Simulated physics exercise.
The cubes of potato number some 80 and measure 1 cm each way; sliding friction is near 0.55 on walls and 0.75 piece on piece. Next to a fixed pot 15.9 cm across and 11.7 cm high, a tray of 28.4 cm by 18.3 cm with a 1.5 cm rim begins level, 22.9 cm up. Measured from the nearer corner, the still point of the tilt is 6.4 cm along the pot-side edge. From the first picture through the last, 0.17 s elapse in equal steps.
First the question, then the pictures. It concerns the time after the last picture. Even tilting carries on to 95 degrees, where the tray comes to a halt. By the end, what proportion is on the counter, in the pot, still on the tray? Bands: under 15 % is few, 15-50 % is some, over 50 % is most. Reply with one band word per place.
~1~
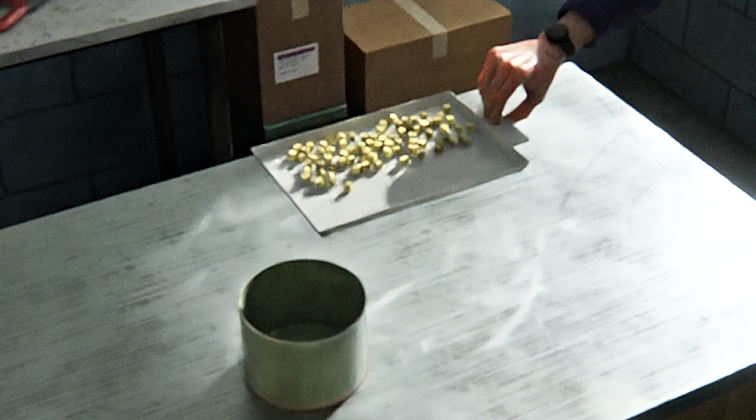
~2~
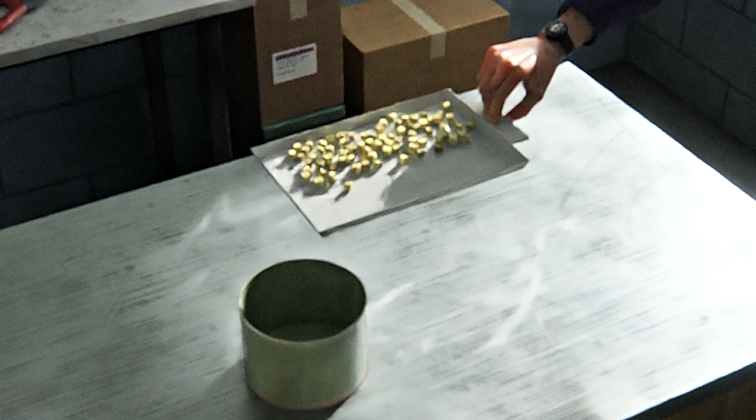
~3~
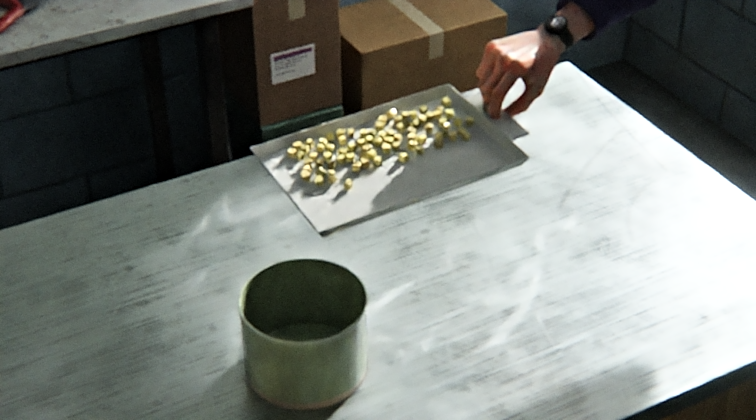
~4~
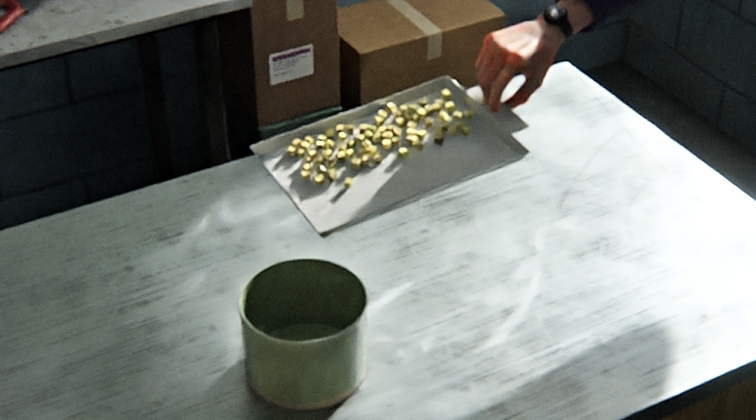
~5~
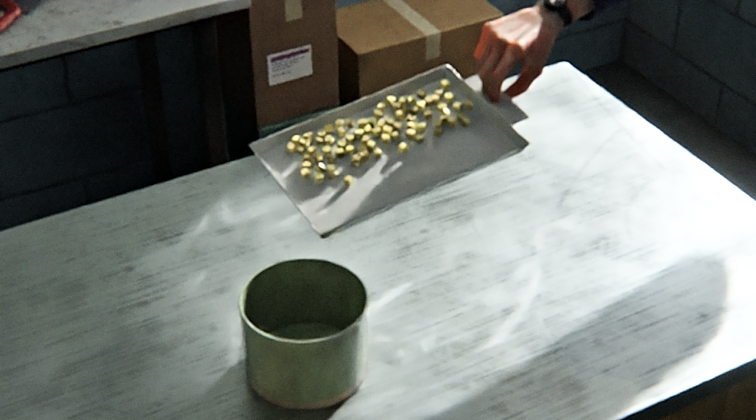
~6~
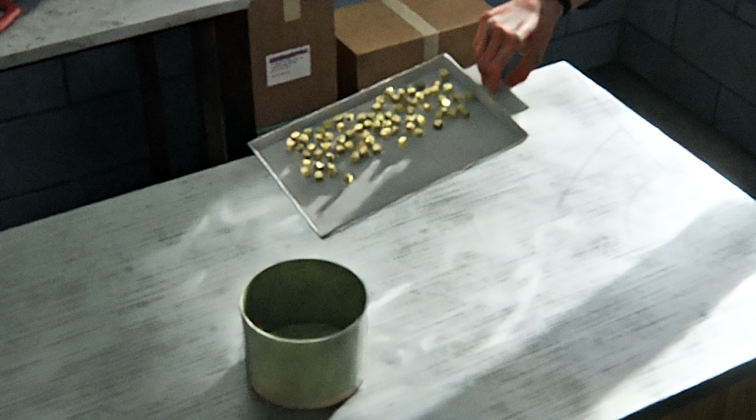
Counter some, pot most, tray few.
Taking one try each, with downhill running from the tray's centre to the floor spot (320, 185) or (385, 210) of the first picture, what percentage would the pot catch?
I'd put it at roughly 15 per cent for the first tilt and roughly 65 per cent for the second.
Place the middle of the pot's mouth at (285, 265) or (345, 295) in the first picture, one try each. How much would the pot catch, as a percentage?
Try one: ~ 5 %; try two: ~ 35 %.
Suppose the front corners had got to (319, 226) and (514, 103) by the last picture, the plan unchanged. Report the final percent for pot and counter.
Final per cent - pot 0, counter 100.
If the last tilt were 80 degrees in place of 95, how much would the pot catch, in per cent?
Estimate: Roughly 75 percent.
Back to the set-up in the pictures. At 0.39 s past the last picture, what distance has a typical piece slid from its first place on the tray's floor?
Around 5 centimetres.
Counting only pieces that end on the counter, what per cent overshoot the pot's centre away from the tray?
100 per cent.
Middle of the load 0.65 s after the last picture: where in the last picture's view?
Load centre est.: (299, 299) px.
Then, 0.39 s after the last picture, tilt 52 degrees; the tray holds 100 %, the pot 0 %.
Then, 0.65 s after the last picture, tilt 79 degrees; the tray holds 20 %, the pot 25 %.
Then, 1.01 s after the last picture, tilt 95 degrees; the tray holds 0 %, the pot 75 %.
In the end, counter 25 %, pot 75 %, tray 0 %.
